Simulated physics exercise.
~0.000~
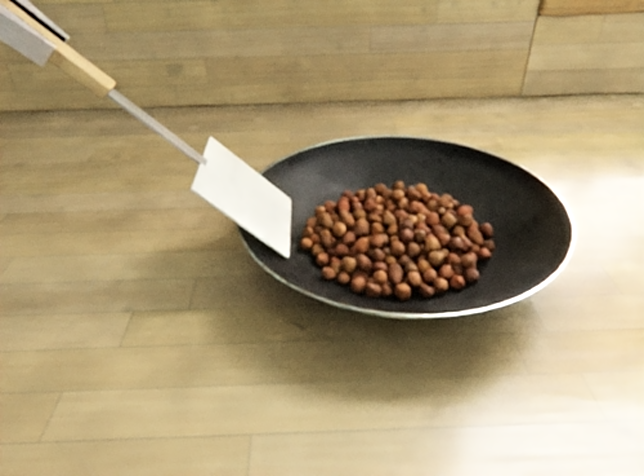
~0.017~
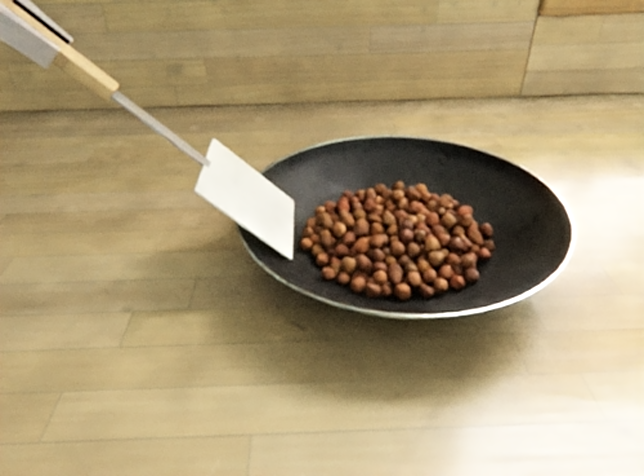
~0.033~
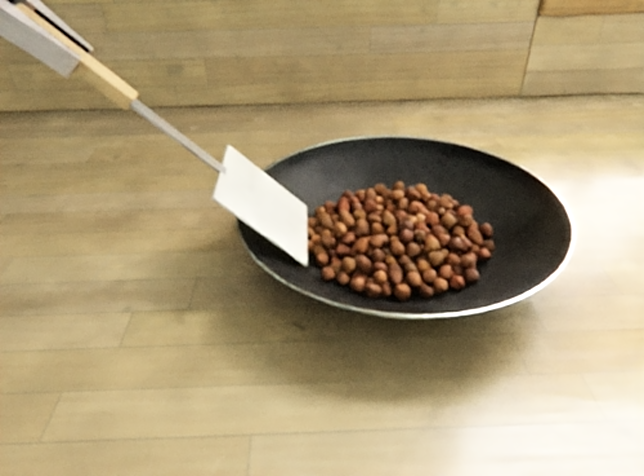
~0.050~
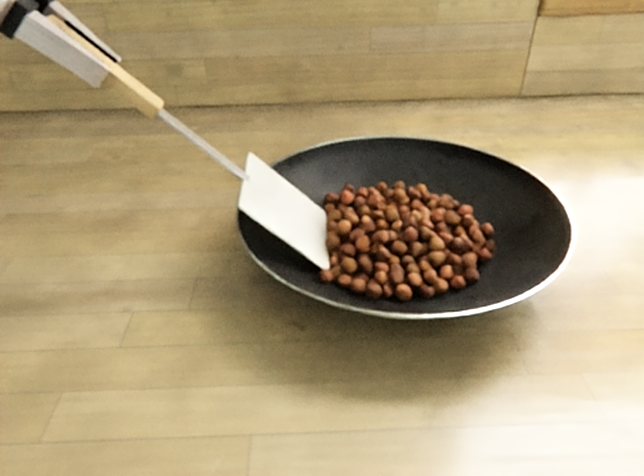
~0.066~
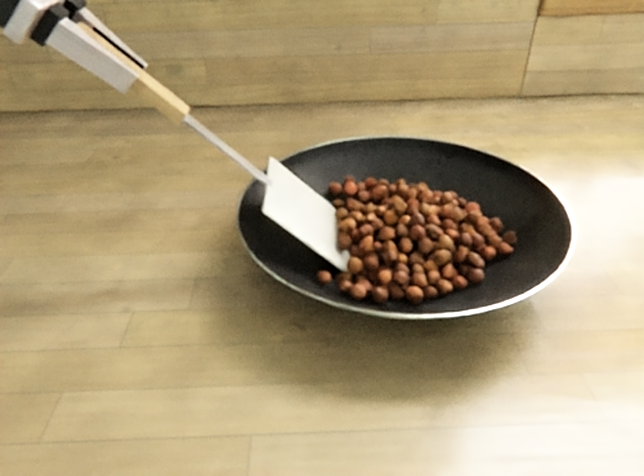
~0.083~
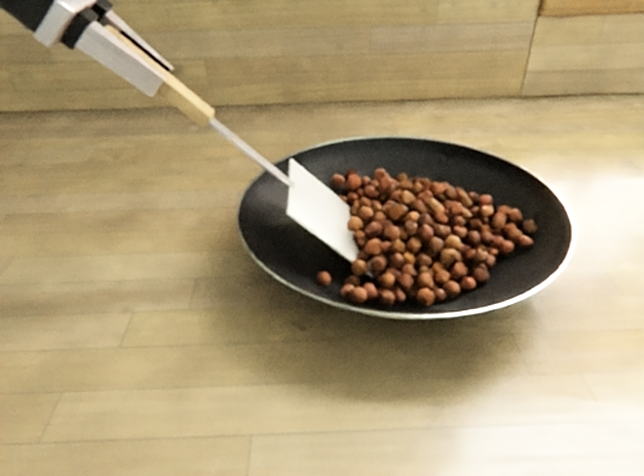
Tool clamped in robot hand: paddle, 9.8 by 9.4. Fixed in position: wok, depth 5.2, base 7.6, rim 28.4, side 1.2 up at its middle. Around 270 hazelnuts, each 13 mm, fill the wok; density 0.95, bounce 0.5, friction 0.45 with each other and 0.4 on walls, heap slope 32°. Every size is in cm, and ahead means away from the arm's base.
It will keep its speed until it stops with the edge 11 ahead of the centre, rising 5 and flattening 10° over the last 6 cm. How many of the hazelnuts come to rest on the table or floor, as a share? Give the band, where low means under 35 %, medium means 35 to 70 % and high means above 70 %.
Band: Medium.
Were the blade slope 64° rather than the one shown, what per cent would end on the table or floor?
I'd expect near 50 percent then.
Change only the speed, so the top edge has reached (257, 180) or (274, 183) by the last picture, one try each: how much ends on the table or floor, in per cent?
First try around 30 %, second try around 45 %.
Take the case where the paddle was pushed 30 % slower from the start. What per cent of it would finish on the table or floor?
About 35 per cent.
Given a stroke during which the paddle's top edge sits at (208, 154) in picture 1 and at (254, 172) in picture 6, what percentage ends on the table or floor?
About 25 per cent.
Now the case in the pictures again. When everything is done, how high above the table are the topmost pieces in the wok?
It reaches roughly 4.0 cm.
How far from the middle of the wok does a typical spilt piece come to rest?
50 cm or so.
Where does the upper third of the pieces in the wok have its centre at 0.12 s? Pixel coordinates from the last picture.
Near (448, 213).
After 0.12 s, sloping 45°, highest piece 7 above the table; 266 in the wok.
After 0.16 s, sloping 42°, highest piece 7 above the table; 262 in the wok, 4 on the blade or in flight.
After 0.38 s, sloping 35°, highest piece 21 above the table; 136 in the wok, 67 on the table or floor, 63 on the blade or in flight.
After 1.43 s, sloping 35°, highest piece 4 above the table; 135 in the wok, 131 on the table or floor.
In the end, 135 in the wok, 131 on the table or floor. That is 49 % on the table or floor.
